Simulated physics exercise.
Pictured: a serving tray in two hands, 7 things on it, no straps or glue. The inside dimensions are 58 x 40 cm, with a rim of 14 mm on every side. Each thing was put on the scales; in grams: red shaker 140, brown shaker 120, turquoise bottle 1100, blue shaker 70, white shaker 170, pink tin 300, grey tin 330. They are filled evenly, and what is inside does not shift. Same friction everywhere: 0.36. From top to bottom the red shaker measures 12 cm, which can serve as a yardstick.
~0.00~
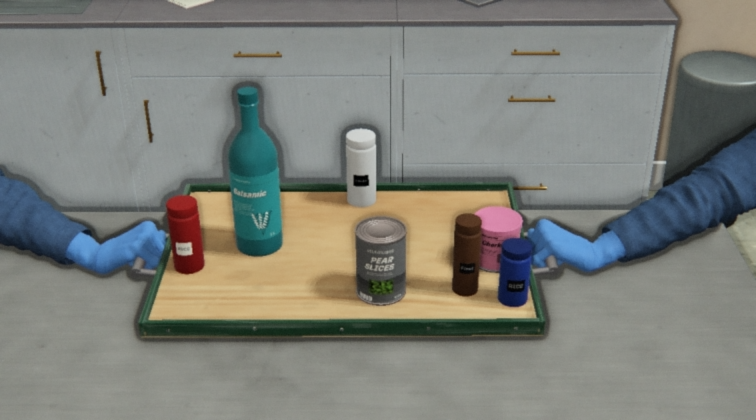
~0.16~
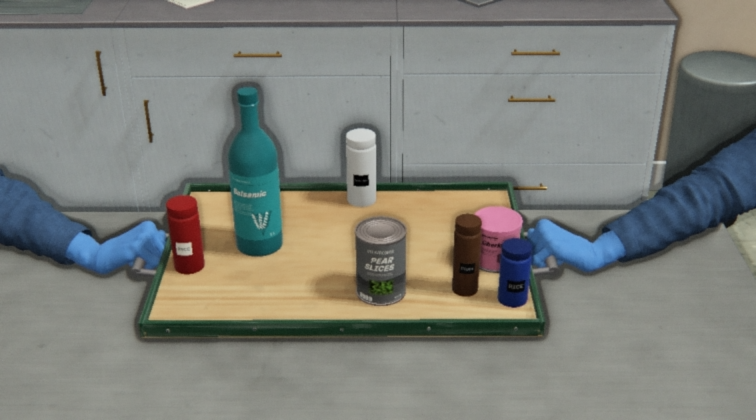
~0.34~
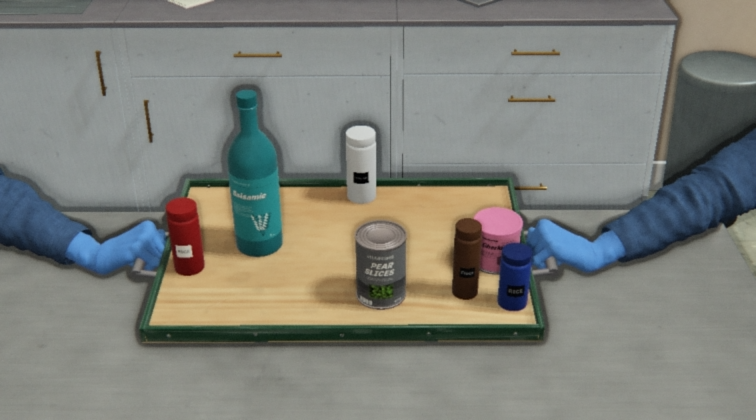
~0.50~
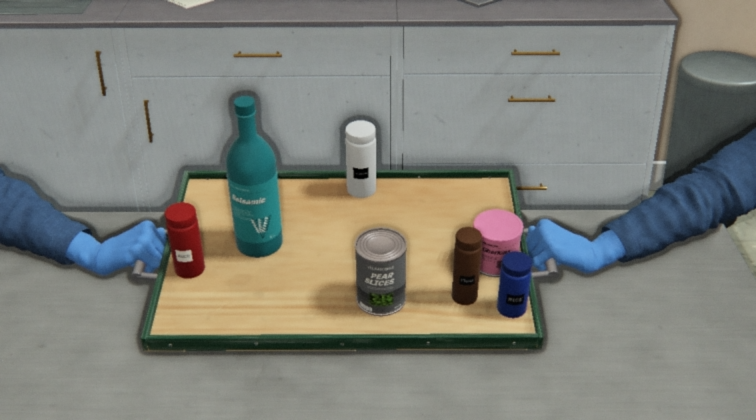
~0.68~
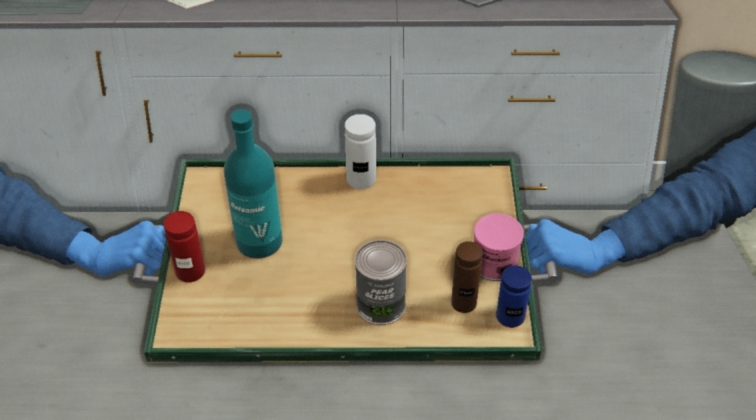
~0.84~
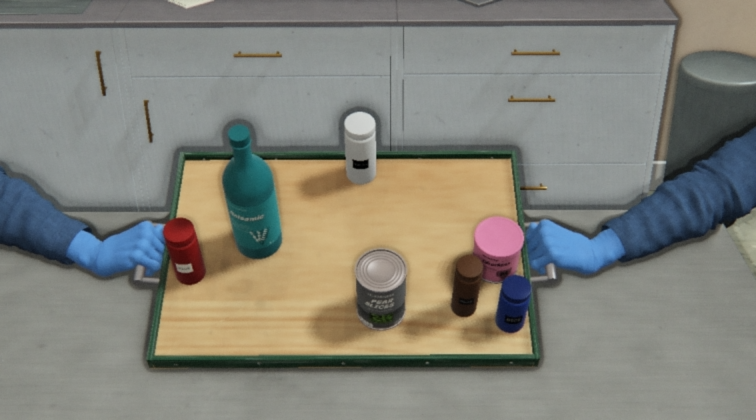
Wooden serving tray with a turquoise bottle, shakers and tins tilting gradually toward the viewer, held by two blue-gloved hands.
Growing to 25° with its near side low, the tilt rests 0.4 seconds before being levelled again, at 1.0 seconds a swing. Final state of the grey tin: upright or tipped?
Upright.
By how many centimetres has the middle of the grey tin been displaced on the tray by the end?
I'd say about 5 cm between start and finish.
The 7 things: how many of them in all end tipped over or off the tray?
4.
By 1.24 s, tray at 25°, near edge down; brown shaker now off the tray; grey tin rocked 5° off its seat near (381, 324); turquoise bottle on its side.
By 1.84 s, tray at 19°, near edge down; red shaker and turquoise bottle now off the tray; grey tin 5 cm from its spot near (383, 314); white shaker rocked 41° off its seat.
When it is over (3.0 s), off the tray and tipped over, red shaker, brown shaker, turquoise bottle and white shaker; not toppled but over 5 cm from the start, pink tin and grey tin; the last one within 5 cm of the start. In the last view, grey tin near (383, 280).
